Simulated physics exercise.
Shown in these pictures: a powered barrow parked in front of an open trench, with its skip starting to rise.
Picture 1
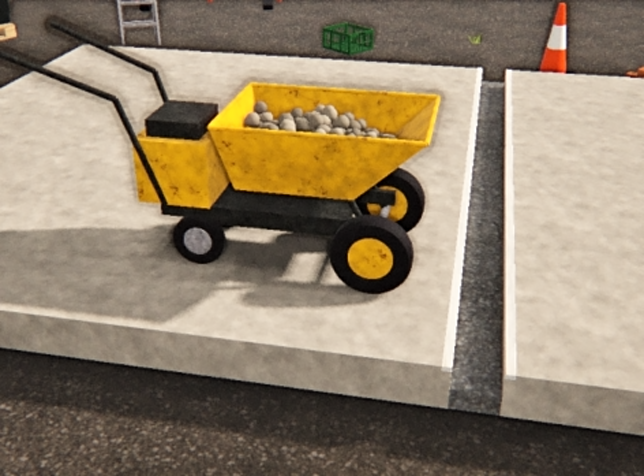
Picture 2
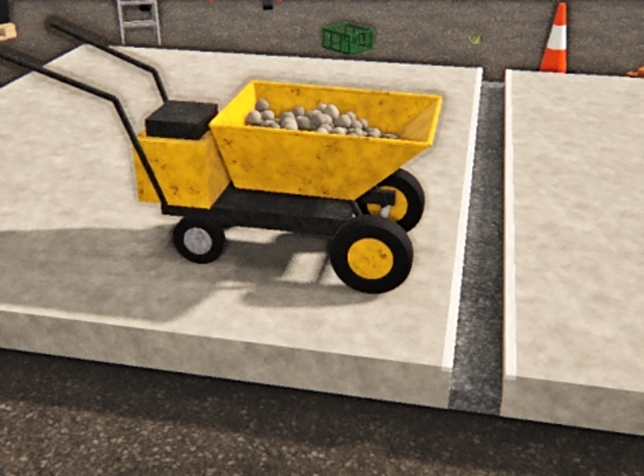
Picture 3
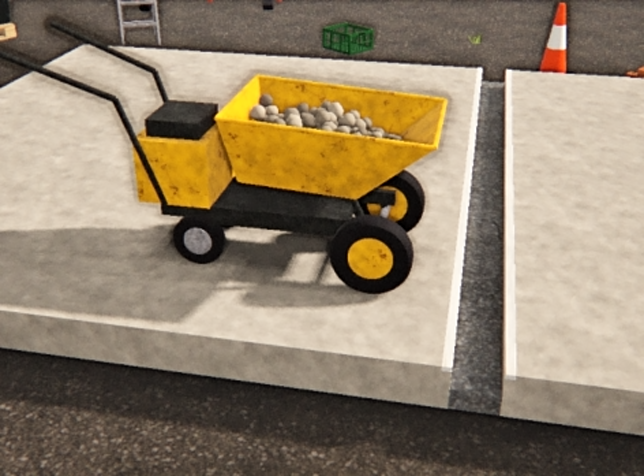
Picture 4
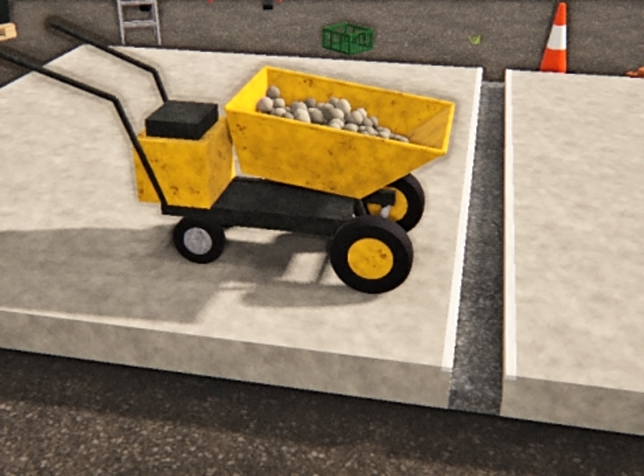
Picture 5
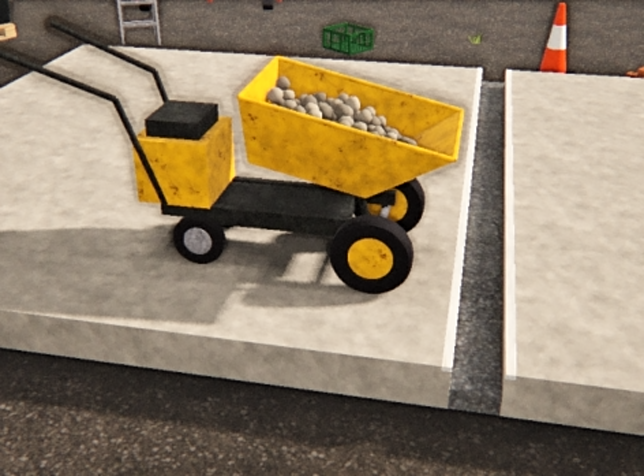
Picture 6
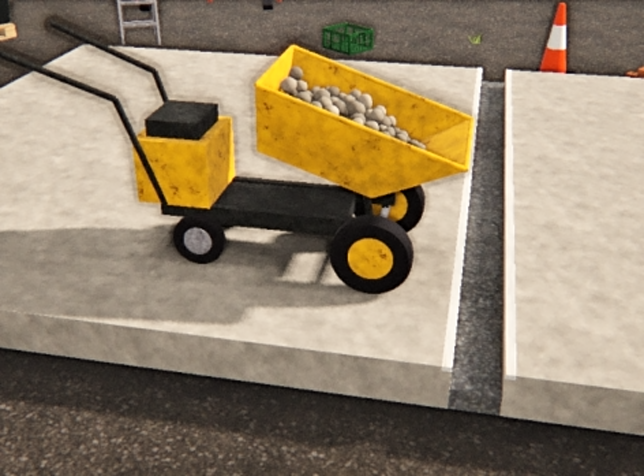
At the start, a yellow powered barrow loaded with grey and brown pebbles stands on a pale slab beside a narrow trench, its skip level. The skip then lifts at the back, tipping barely at first and then clearly toward the right, while the wheels and chassis stay still.
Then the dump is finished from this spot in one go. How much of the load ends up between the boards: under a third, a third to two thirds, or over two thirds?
Smaller than a third.
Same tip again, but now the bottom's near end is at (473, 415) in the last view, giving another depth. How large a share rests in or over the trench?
It works out to some 10 percent.
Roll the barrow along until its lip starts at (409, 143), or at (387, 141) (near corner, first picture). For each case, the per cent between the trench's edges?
20 % then 50 %.
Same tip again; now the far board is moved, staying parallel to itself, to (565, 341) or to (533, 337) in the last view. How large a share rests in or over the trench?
Roughly 60 per cent, then roughly 30 per cent.
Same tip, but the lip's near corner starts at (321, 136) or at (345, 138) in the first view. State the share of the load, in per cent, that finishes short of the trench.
Roughly 30 per cent, and 20 per cent.
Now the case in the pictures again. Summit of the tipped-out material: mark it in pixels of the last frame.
The topmost point rests at roughly pixel (559, 261) in the last view.
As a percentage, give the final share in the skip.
Estimate: 0 %, roughly.
Shortly afterwards, skip tipped steeply; the whole lot in the skip.
Next, skip tipped steeply; near two thirds in the skip; near a third beyond it; a little falling.
Some moments later, skip tipped right over; a little in the skip; only a few in or heaped over the trench; all but a few beyond it.
In the end, skip tipped right over; only a few in the skip; a little in or heaped over the trench; all but a few beyond it.
